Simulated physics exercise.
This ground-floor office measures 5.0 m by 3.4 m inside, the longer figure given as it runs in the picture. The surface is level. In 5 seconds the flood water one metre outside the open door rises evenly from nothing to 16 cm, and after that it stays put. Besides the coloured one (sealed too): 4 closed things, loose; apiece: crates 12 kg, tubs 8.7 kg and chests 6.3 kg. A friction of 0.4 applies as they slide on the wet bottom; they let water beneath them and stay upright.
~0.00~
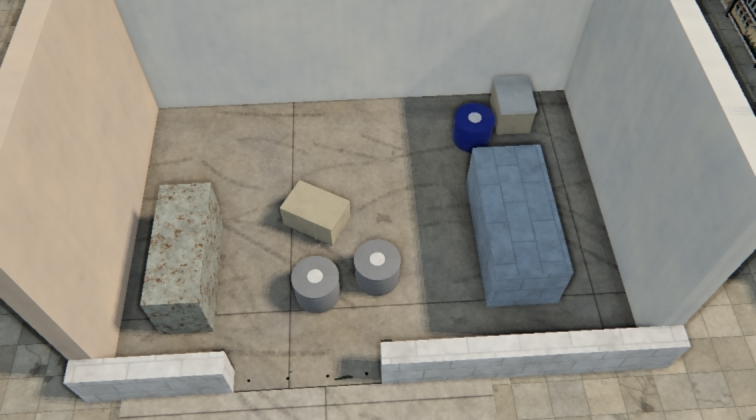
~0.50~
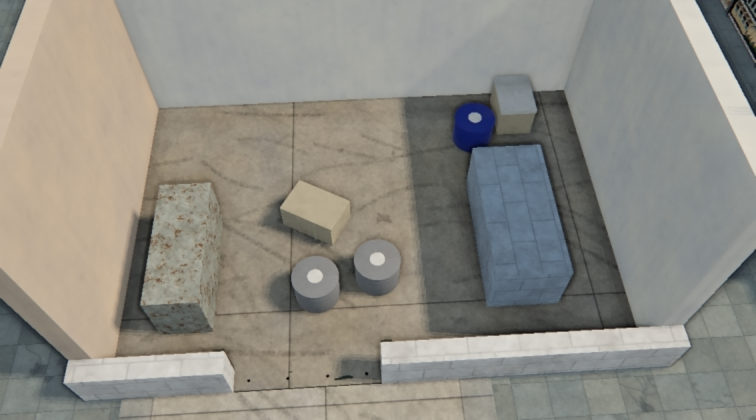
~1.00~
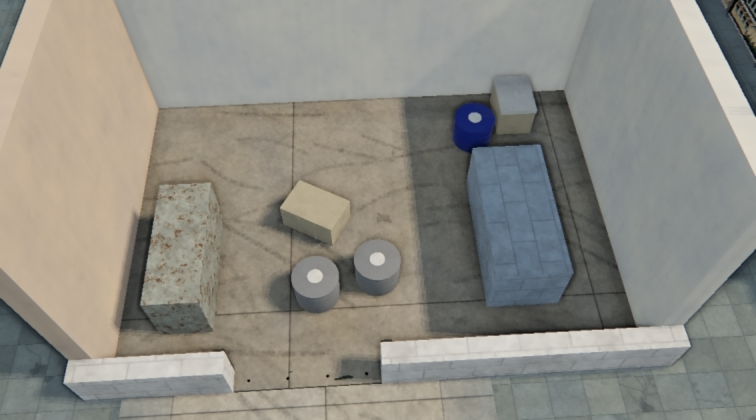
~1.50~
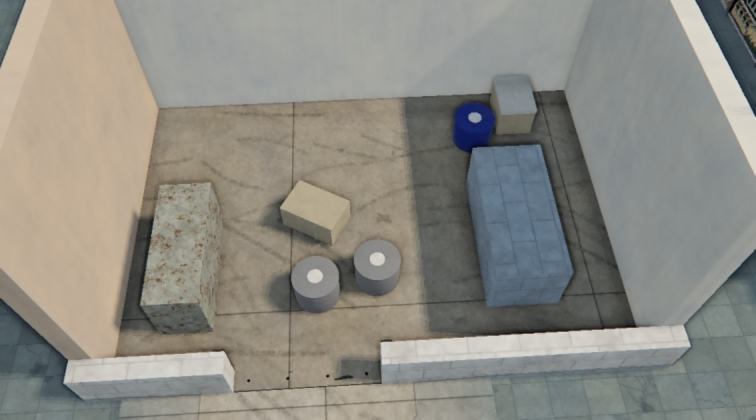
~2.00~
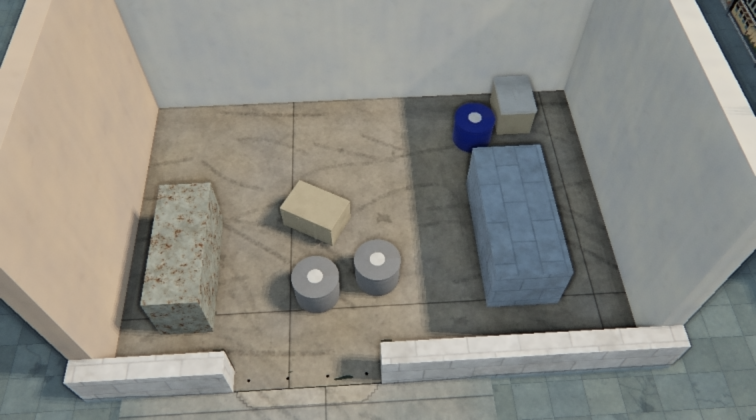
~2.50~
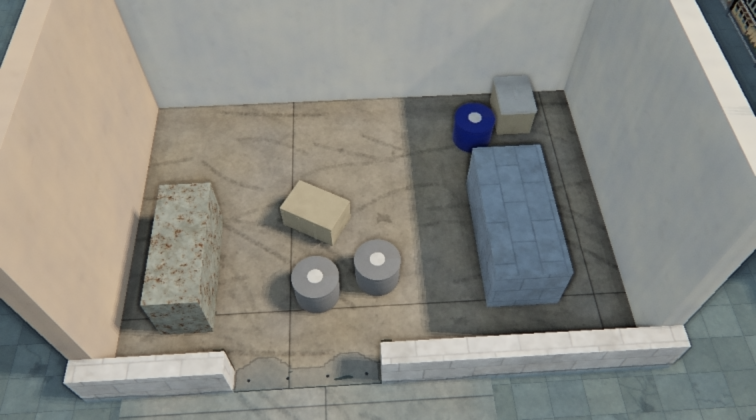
At first, a blue tub, two grey tubs and two chests sit on the dry floor of an open-topped room, with pale paving outside. Then a bluish, watery tint covers the paving, and finally a thin, scalloped wet edge appears in the front wall's gap, while everything inside stays still.
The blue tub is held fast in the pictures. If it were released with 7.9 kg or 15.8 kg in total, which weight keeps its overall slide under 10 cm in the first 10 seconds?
Pretty sure it takes the high figure.
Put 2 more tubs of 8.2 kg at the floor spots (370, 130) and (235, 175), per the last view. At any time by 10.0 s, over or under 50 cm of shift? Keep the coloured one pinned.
In the order given, beyond the mark and then beyond the mark.
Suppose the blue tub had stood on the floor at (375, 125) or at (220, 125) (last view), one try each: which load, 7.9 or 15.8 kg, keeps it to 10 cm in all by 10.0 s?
Going in order: Neither weight works, neither weight works.
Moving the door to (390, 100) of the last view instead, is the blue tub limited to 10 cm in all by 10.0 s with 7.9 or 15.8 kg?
If so, only the heavier one succeeds.
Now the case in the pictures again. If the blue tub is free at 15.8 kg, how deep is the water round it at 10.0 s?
Around 5 cm.
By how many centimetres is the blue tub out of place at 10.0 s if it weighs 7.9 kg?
Displacement near 50 cm.
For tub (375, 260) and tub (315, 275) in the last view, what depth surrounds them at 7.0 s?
Around 4 cm and 5 cm.
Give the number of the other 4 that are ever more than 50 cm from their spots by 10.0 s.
Tally: 4.
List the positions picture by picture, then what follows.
The first frame shows the blue tub at (475, 118) rests on the ground; 0.0 m2 under water; 0 of 5 have shifted.
The second frame shows the blue tub at (475, 118), on the bottom; water covers 0.0 m2; 0 of 5 have shifted.
The third frame shows the blue tub at (475, 118) rests on the ground; water covers 0.0 m2; 0 of 5 have shifted.
The fourth frame shows the blue tub at (475, 118) rests on the ground; water covers 0.0 m2; 0 of 5 have shifted.
The fifth frame shows the blue tub at (475, 118) rests on the ground; water covers 0.0 m2; 0 of 5 have shifted.
The sixth frame shows the blue tub at (475, 118), on the bottom; water covers 0.0 m2; 0 of 5 have shifted.
After 3.5 s the blue tub would be 0 cm from its start with 7.9 kg and 0 cm from its start with 15.8 kg; 0 cm of water round it then.
After 4.5 s the blue tub would be 0 cm from its start with 7.9 kg and 0 cm from its start with 15.8 kg; 0 cm of water round it then.
After 7.0 s the blue tub would be 0 cm from its start with 7.9 kg and 0 cm from its start with 15.8 kg; 2 cm of water round it then.
After 10.0 s the blue tub would be 45 cm from its start with 7.9 kg and 0 cm from its start with 15.8 kg; 5 cm of water round it then.
